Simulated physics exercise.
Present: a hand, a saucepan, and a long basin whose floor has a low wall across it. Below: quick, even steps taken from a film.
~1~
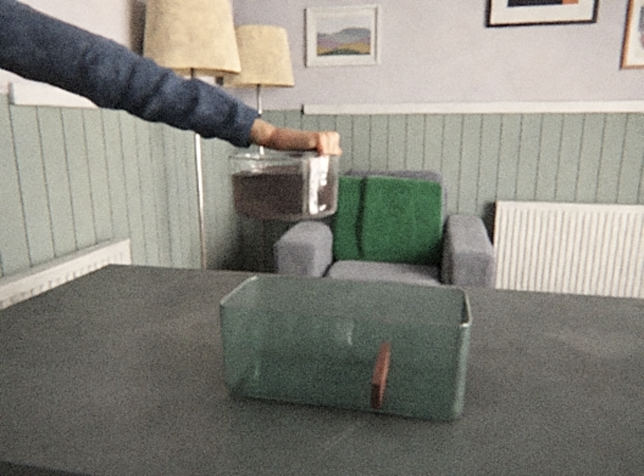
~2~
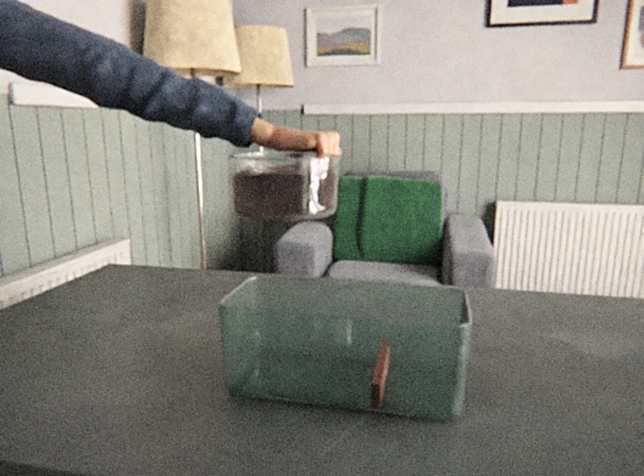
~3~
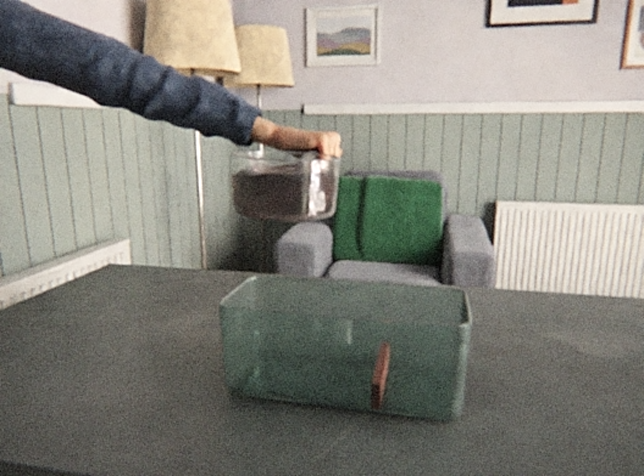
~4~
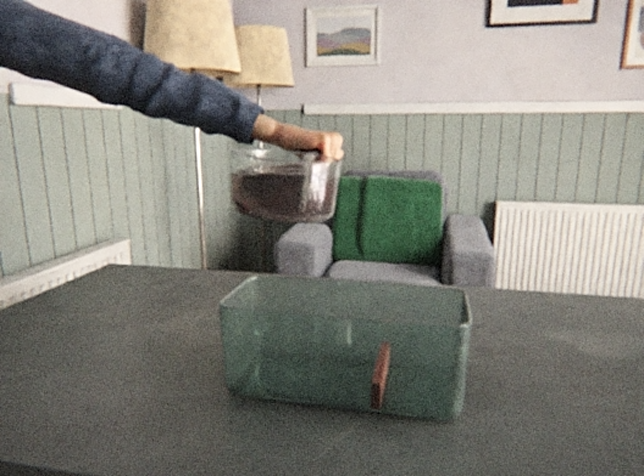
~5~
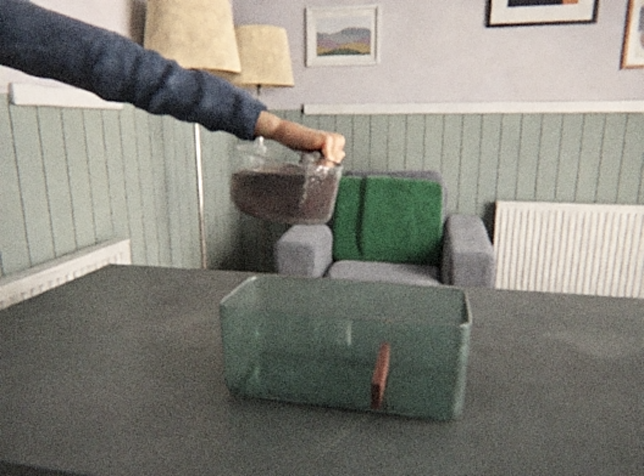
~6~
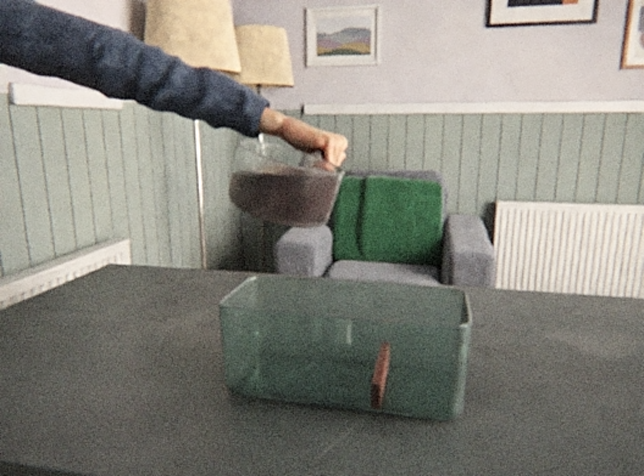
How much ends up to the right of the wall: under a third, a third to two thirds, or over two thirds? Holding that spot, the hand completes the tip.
A third to two thirds.
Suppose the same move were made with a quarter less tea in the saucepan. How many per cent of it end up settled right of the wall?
Near 40 %.
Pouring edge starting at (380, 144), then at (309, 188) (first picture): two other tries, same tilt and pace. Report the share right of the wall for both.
In order, roughly 60 percent and 10 percent.
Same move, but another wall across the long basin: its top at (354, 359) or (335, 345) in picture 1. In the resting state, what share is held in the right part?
In order, near 85 and 95 in a hundred.
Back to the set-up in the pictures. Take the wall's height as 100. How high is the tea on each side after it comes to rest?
Once it settles, the left reaches around 40 and the right around 90.
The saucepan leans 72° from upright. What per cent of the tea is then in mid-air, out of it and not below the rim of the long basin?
That works out near 35 percent.
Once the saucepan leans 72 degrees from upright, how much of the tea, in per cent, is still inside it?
It works out to close to 55 percent.
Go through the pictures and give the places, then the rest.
Tilt 0°; pouring edge (337, 158); surface from (239, 169) to (336, 172); the long basin's rim runs from (236, 291) to (468, 308); the wall's top is at (381, 362), in the first picture.
Tilt 1°; pouring edge (337, 159); surface from (239, 170) to (336, 172), in the second picture.
Tilt 3°; pouring edge (338, 161); surface from (239, 170) to (336, 173), in the third picture.
Tilt 6°; pouring edge (339, 164); surface from (240, 169) to (337, 173), in the fourth picture.
Tilt 11°; pouring edge (341, 169); surface from (240, 169) to (338, 174), in the fifth picture.
Tilt 17°; pouring edge (342, 175); surface from (240, 169) to (340, 174), in the sixth picture.
A moment on, the saucepan is tipped part way and 55 per cent is still to pour, 3 is left of the wall and 6 right of it.
Next, the saucepan is tipped on its side and 13 per cent is still to pour, 19 is left of the wall and 56 right of it.
Then the saucepan is tipped on its side and 2 per cent is still to pour, 41 is left of the wall and 54 right of it.
Later the saucepan is tipped on its side and 0 per cent is still to pour, 47 is left of the wall and 52 right of it.
In the end 48 per cent lies left of the wall, 52 right of it and 1 outside.
